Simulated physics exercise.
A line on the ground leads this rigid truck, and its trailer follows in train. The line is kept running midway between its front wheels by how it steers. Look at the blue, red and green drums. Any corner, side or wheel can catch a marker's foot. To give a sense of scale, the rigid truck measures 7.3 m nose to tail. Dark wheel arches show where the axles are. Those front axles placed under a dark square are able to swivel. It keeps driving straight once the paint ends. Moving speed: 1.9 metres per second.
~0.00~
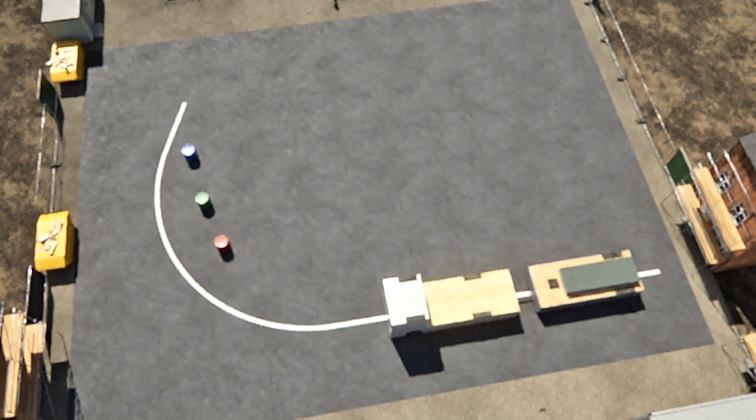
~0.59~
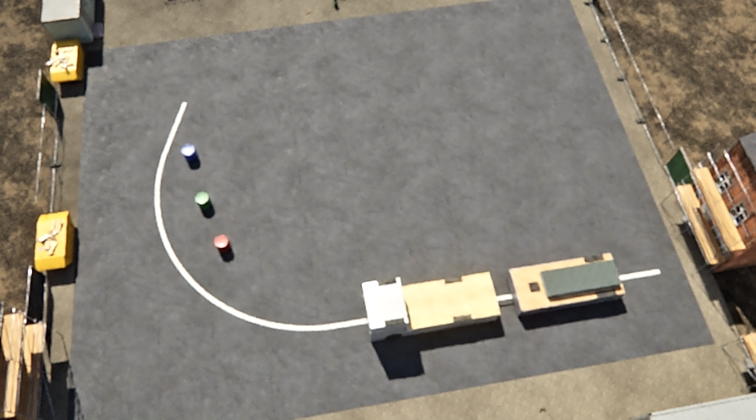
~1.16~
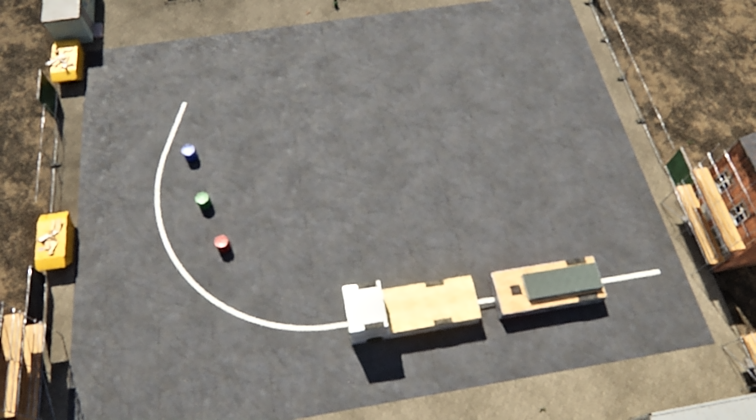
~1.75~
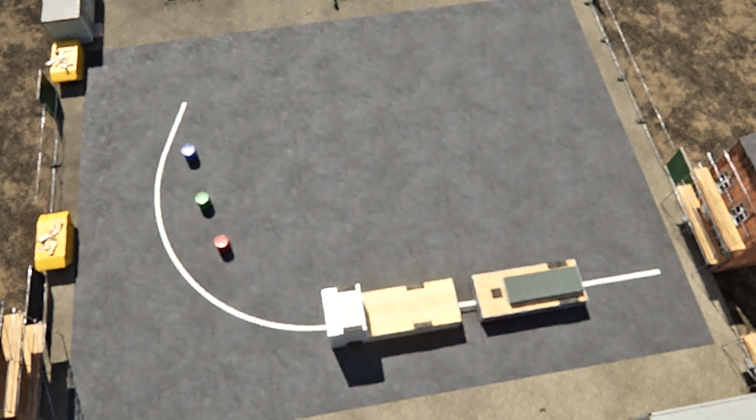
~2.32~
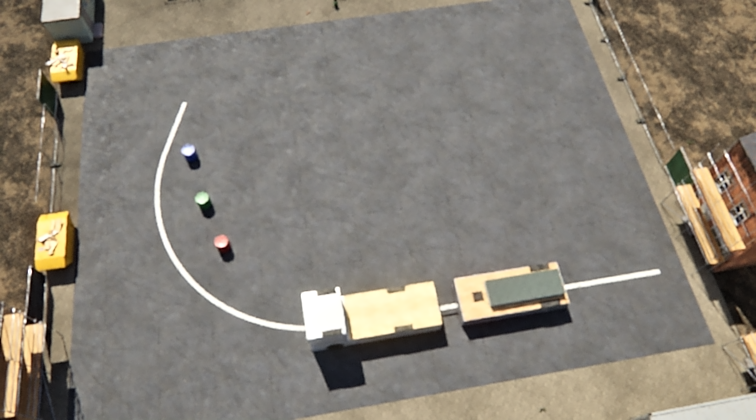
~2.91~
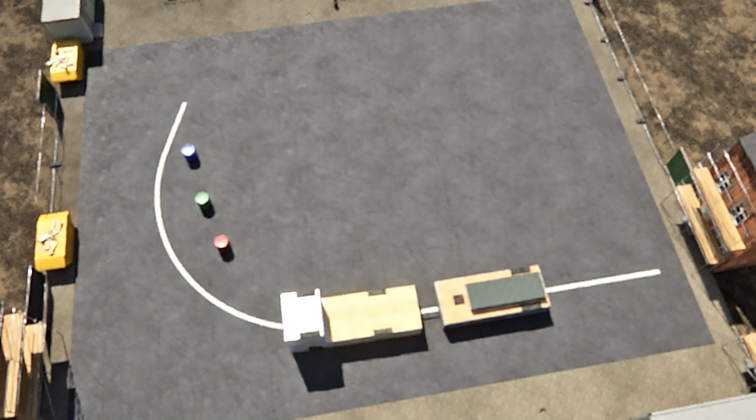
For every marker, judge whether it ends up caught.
The blue marker is caught; the red marker is caught; the green marker is caught.
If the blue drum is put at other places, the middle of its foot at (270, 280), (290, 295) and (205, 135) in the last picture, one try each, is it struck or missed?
Try 1 touched, try 2 touched, try 3 touched.
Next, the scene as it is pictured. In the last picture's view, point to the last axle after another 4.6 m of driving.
Roughly pixel (449, 302).
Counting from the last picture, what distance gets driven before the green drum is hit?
The touch comes after about 22.0 m of further driving.
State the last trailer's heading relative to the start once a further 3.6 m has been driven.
The last trailer is now at about 0 degrees to its starting heading.
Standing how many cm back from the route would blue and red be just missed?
Results - blue 110, red 50.
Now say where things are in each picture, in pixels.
In the first picture, nose (390, 310); last axle (619, 273); still straight; blue (190, 154), red (223, 244), green (204, 201); 1 trailer.
In the second picture, nose (370, 314); last axle (600, 276); still straight.
In the third picture, nose (350, 317); last axle (582, 279); still straight.
In the fourth picture, nose (330, 320); last axle (563, 282); still straight.
In the fifth picture, nose (310, 324); last axle (545, 285); still straight.
In the sixth picture, nose (290, 325); last axle (526, 288); turned 1°; blue (190, 154), red (223, 244), green (204, 201).
By 12.3 s, the last axle is at (244, 285) of the last picture, 140 cm off the line; the rigid truck has hit blue; the trailer has hit red.
By 12.3 s, the last axle is at (243, 284) of the last picture, 140 cm off the line.
By 14.6 s, the last axle is at (199, 243) of the last picture, 170 cm off the line; the trailer has hit green.
By 21.7 s, the last axle is at (194, 72) of the last picture, 40 cm off the line; 3 of 3 struck in all.
